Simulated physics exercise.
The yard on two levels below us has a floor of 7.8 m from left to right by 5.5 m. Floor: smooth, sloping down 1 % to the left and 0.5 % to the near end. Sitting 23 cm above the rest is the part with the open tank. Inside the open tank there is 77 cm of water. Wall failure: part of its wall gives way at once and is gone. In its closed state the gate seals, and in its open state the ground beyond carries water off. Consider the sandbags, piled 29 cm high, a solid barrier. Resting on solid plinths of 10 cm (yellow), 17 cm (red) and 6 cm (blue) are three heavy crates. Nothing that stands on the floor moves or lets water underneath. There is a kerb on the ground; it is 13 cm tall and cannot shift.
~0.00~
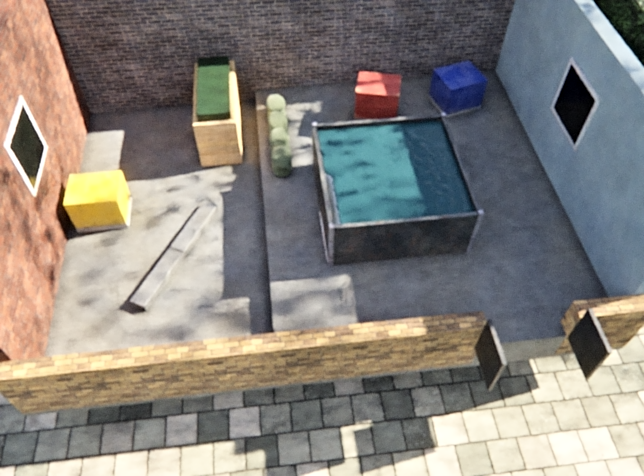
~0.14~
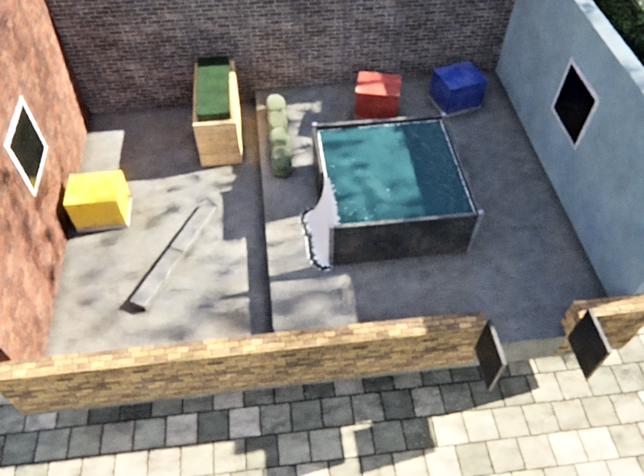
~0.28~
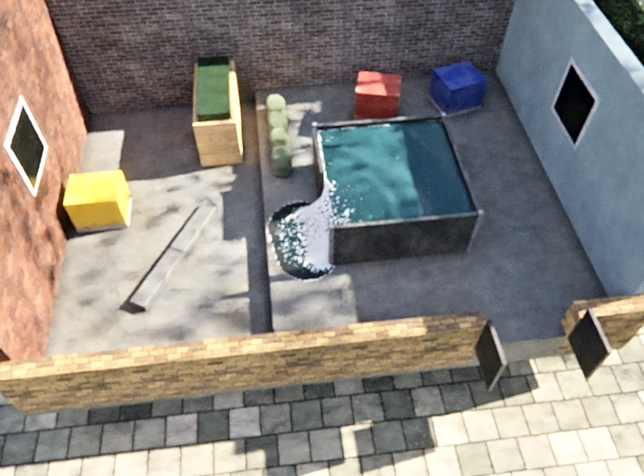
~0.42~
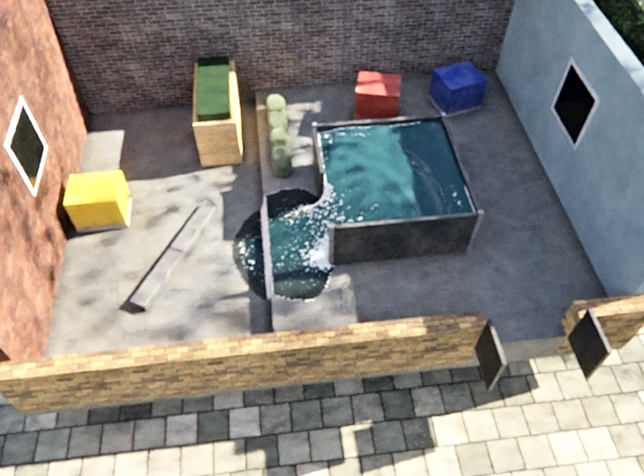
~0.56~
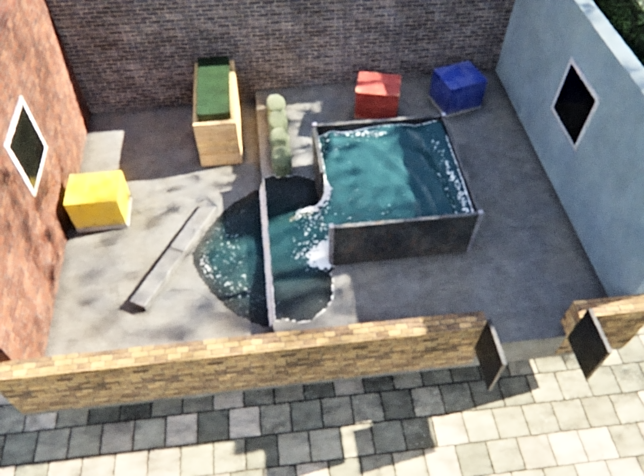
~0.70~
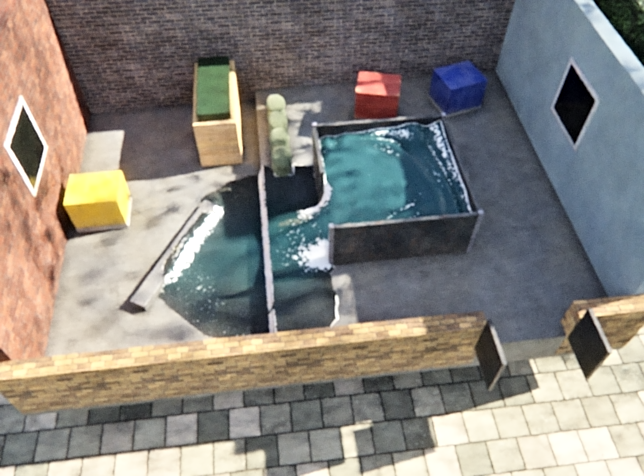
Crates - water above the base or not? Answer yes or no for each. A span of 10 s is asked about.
Yellow crate - yes; red crate - no; blue crate - no.
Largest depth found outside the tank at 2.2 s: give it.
Around 56 centimetres deep.
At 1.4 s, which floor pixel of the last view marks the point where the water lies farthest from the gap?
Roughly at pixel (40, 386).
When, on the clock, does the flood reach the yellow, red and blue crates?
Clock times: Yellow = 1.2 s, red = not in the 10 s, blue = not within the 10 s.
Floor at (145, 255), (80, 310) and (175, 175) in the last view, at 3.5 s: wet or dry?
Going through the three points: Awash, then awash, then awash.
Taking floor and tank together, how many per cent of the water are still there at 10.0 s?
Share still there: About 100 %.
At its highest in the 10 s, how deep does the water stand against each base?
Yellow 35, red 0, blue 0, all in cm.
After 1.4 s water covers 35 % of the floor and is deepest (37 cm) near (313, 248); yellow plinth reached, red plinth not reached, blue plinth not reached.
After 2.2 s water covers 40 % of the floor and is deepest (56 cm) near (40, 386); yellow plinth reached, red plinth not reached, blue plinth not reached.
After 3.5 s water covers 45 % of the floor and is deepest (32 cm) near (65, 254); yellow plinth reached, red plinth not reached, blue plinth not reached.
After 6.0 s water covers 50 % of the floor and is deepest (28 cm) near (88, 135); yellow plinth reached, red plinth not reached, blue plinth not reached.
After 10.0 s water covers 45 % of the floor and is deepest (24 cm) near (245, 115); highest at the yellow plinth 35 cm, highest at the red plinth 0 cm, highest at the blue plinth 0 cm.
